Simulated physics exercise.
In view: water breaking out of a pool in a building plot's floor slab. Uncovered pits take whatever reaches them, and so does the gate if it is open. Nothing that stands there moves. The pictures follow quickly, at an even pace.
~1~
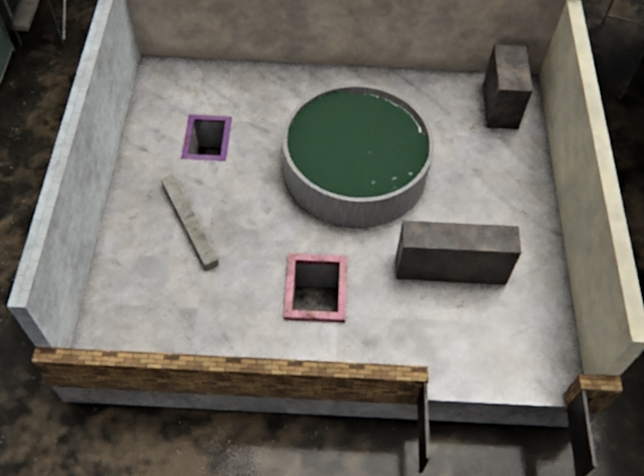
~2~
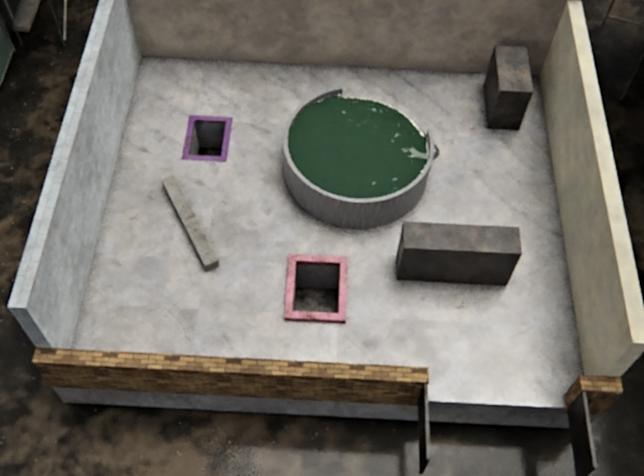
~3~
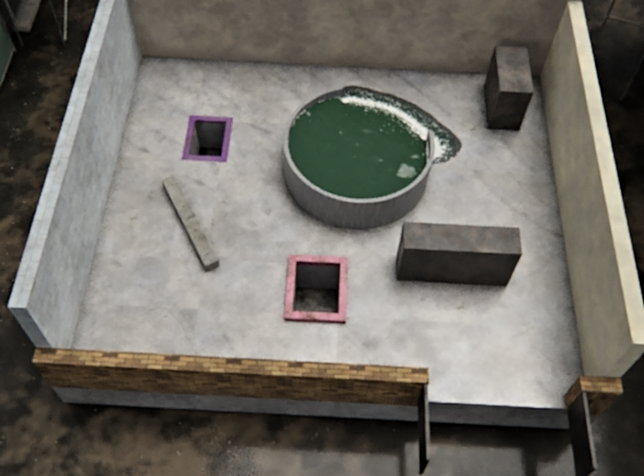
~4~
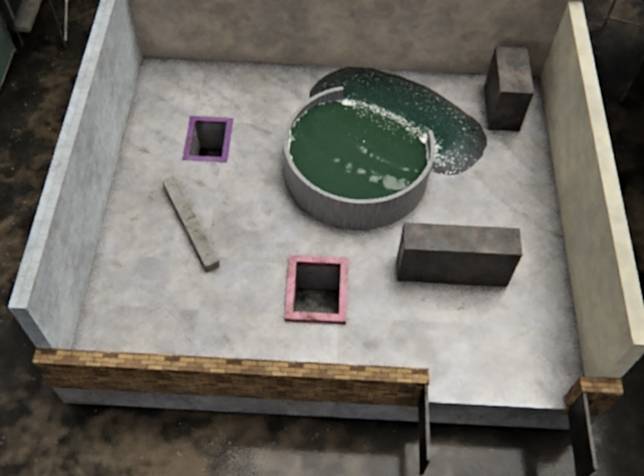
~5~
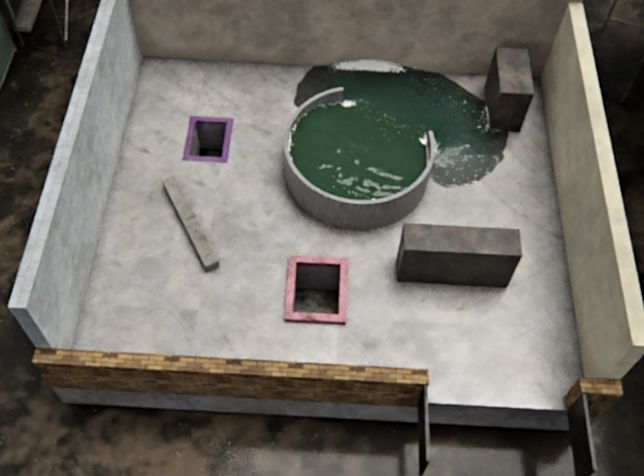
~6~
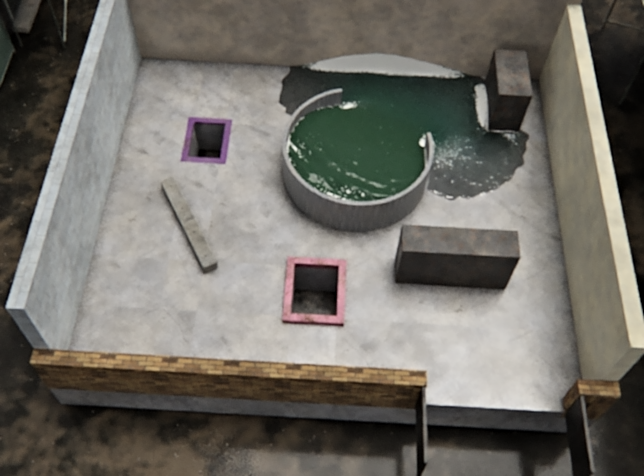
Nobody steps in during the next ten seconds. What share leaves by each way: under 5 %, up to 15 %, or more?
One by one: The gate takes over 15 %; the purple pit takes from 5 to 15 %; the pink pit takes under 5 %.
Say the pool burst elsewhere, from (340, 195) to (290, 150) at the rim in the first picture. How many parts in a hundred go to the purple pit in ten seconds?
Parts in a hundred: Purple 14.
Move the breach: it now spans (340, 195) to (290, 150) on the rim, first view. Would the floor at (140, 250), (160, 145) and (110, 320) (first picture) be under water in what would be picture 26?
In that order: Awash, wet, wet.
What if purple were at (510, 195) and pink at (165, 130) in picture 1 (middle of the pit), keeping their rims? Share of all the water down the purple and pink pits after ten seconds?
In per cent: Purple 25, pink 2.
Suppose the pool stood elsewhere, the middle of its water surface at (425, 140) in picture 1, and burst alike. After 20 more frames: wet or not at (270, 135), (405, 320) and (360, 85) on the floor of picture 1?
One after the other: Wet, dry, under water.
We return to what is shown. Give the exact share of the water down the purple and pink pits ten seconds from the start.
About 8 and 0 per cent.
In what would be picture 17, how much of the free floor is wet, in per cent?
Near 25 in a hundred.
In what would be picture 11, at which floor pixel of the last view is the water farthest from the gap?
Near (222, 65).
A moment on, water covers 15 % of the floor; the gate 0 %, the purple pit 0 %, the pink pit 0 %.
Next, water covers 25 % of the floor; the gate 0 %, the purple pit 0 %, the pink pit 0 %.
Then, water covers 50 % of the floor; the gate 0 %, the purple pit 1 %, the pink pit 0 %.
Later, water covers 70 % of the floor; the gate 9 %, the purple pit 4 %, the pink pit 0 %.
In the end, water covers 95 % of the floor; the gate 21 %, the purple pit 8 %, the pink pit 0 %.
